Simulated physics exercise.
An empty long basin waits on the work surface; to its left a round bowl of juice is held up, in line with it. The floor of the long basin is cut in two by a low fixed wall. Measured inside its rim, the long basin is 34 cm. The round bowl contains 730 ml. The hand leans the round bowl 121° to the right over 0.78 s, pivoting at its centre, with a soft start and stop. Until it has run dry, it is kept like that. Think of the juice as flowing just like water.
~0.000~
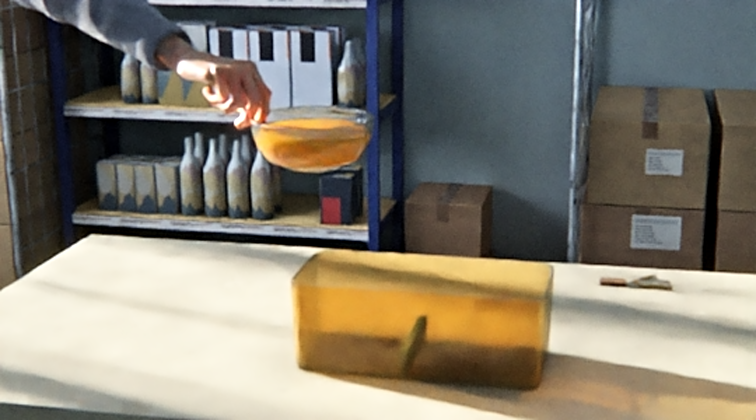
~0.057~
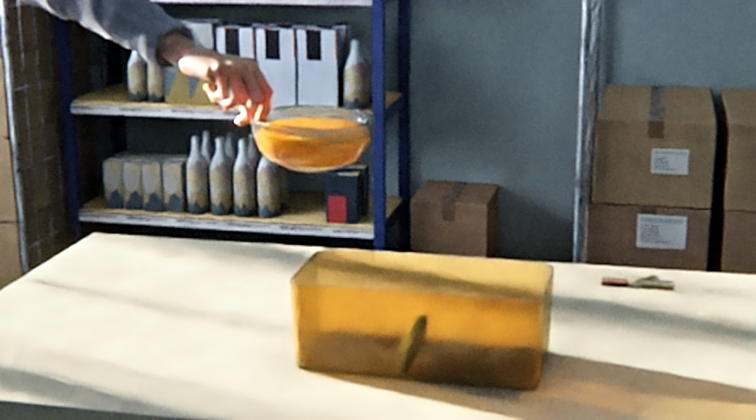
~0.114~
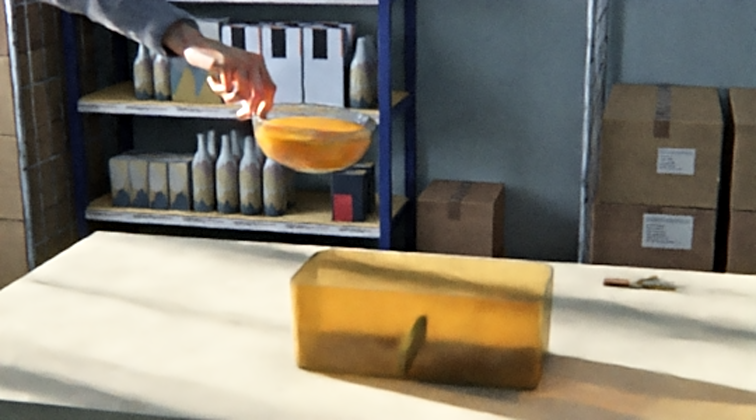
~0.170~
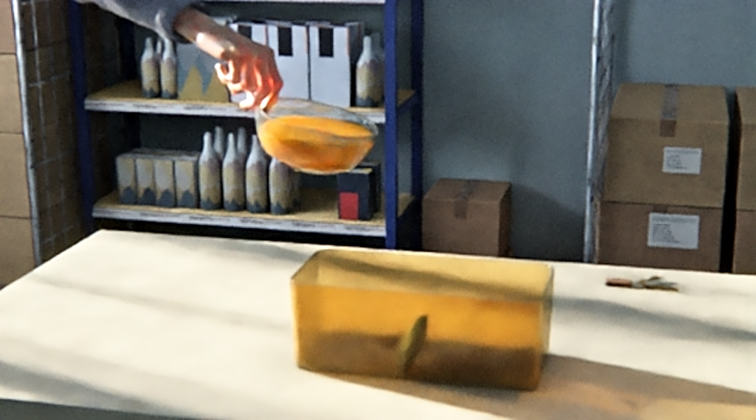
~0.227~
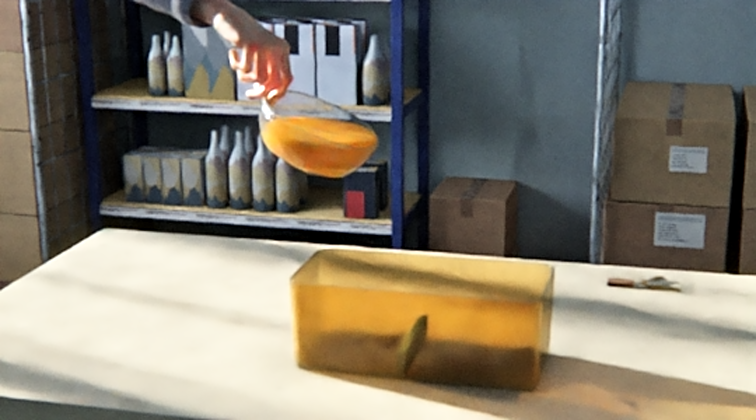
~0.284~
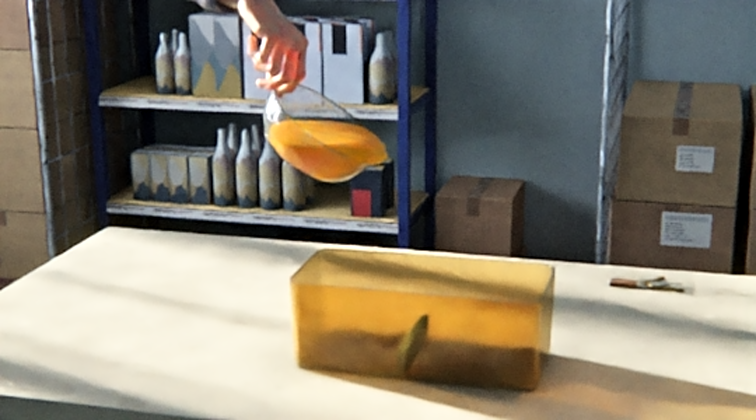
A clear round bowl of orange juice, held up by a hand from the upper left, hangs above a pale table in a storeroom, seen from the front and slightly above. A long, see-through amber basin sits below to the right, with bottles and cartons on blue-framed shelves and brown boxes behind. The hand leans the bowl steadily rightward, juice shifting towards its lowering rim, while the camera drifts gently sideways.
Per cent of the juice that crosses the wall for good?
53 per cent.
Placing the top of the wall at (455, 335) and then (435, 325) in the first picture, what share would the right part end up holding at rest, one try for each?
Try 1: 15 %; try 2: 20 %.
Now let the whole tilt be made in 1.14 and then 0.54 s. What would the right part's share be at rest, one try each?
Respectively 60 and 45 %.
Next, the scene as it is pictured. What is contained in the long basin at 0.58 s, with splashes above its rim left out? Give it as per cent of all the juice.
60 %, roughly.
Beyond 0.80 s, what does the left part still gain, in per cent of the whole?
It comes to about 0 per cent.
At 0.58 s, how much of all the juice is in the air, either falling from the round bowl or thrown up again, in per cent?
Some 36 per cent.
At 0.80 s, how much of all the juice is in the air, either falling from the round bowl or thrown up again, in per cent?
Roughly 3 per cent.
After 0.58 s the tilt is 103° and 5 per cent is still to pour, 17 is left of the wall and 44 right of it.
After 0.80 s the tilt is 121° and 0 per cent is still to pour, 44 is left of the wall and 53 right of it.
After 1.03 s the tilt is 121° and 0 per cent is still to pour, 45 is left of the wall and 53 right of it.
After 1.28 s the tilt is 121° and 0 per cent is still to pour, 45 is left of the wall and 53 right of it.
In the end 45 per cent lies left of the wall, 53 right of it and 2 outside.
